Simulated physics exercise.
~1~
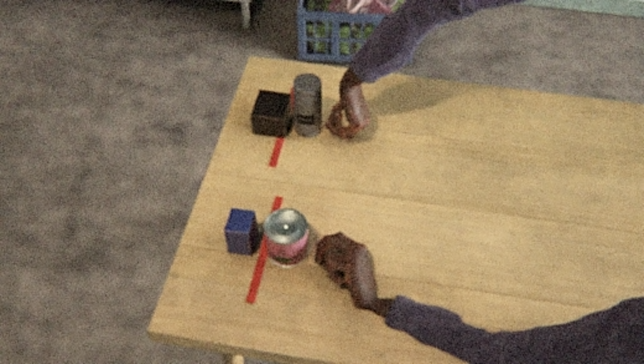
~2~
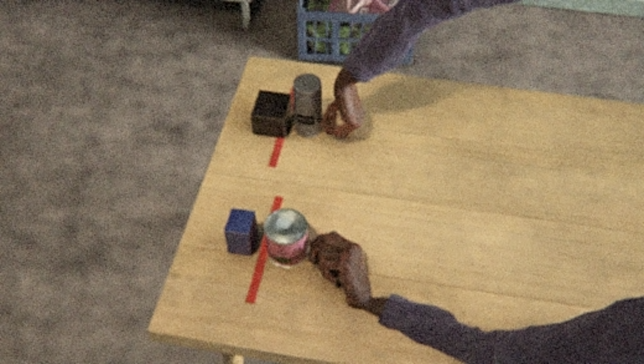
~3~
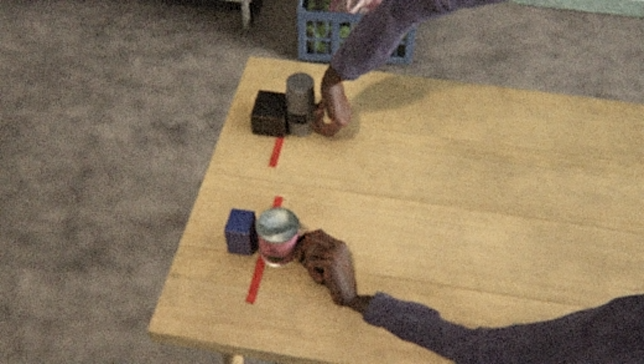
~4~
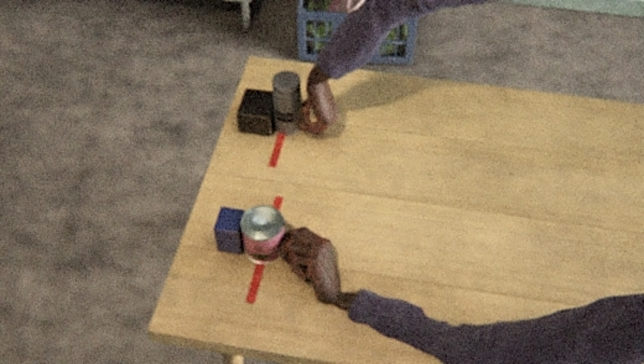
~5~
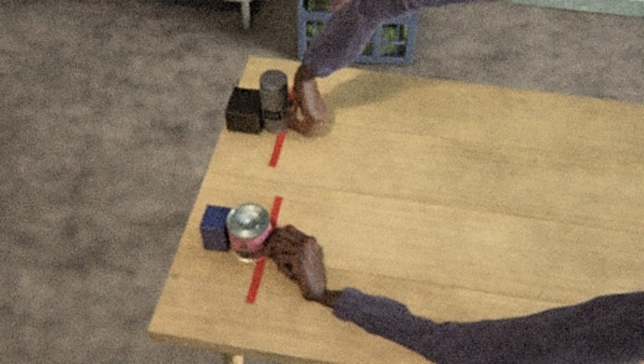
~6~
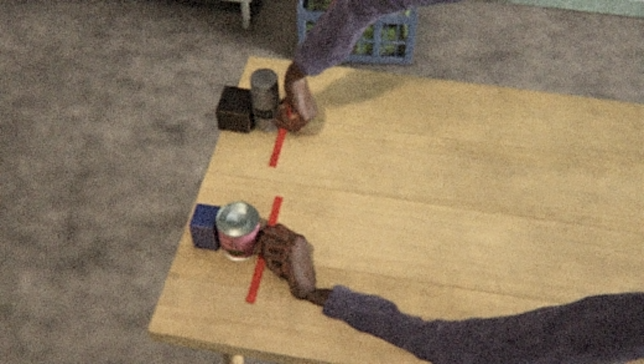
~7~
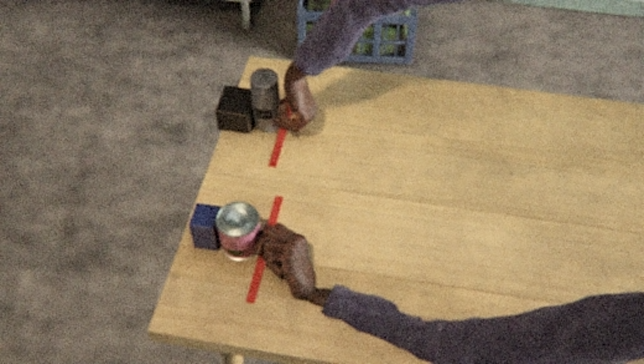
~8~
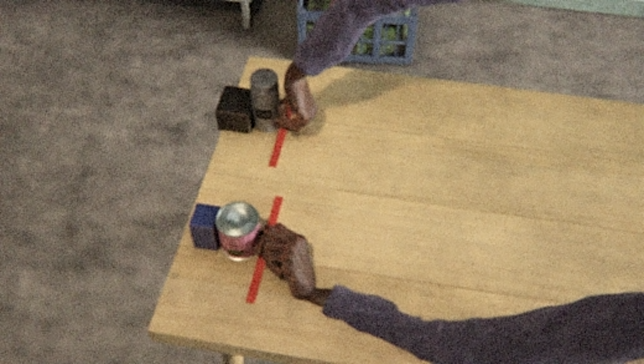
We see two hands on a wooden table, fingertips pushing a dark grey jar and a pink pot left against a black block and a blue block, sliding both pairs toward the table's end before stopping, with both blocks still on the table.
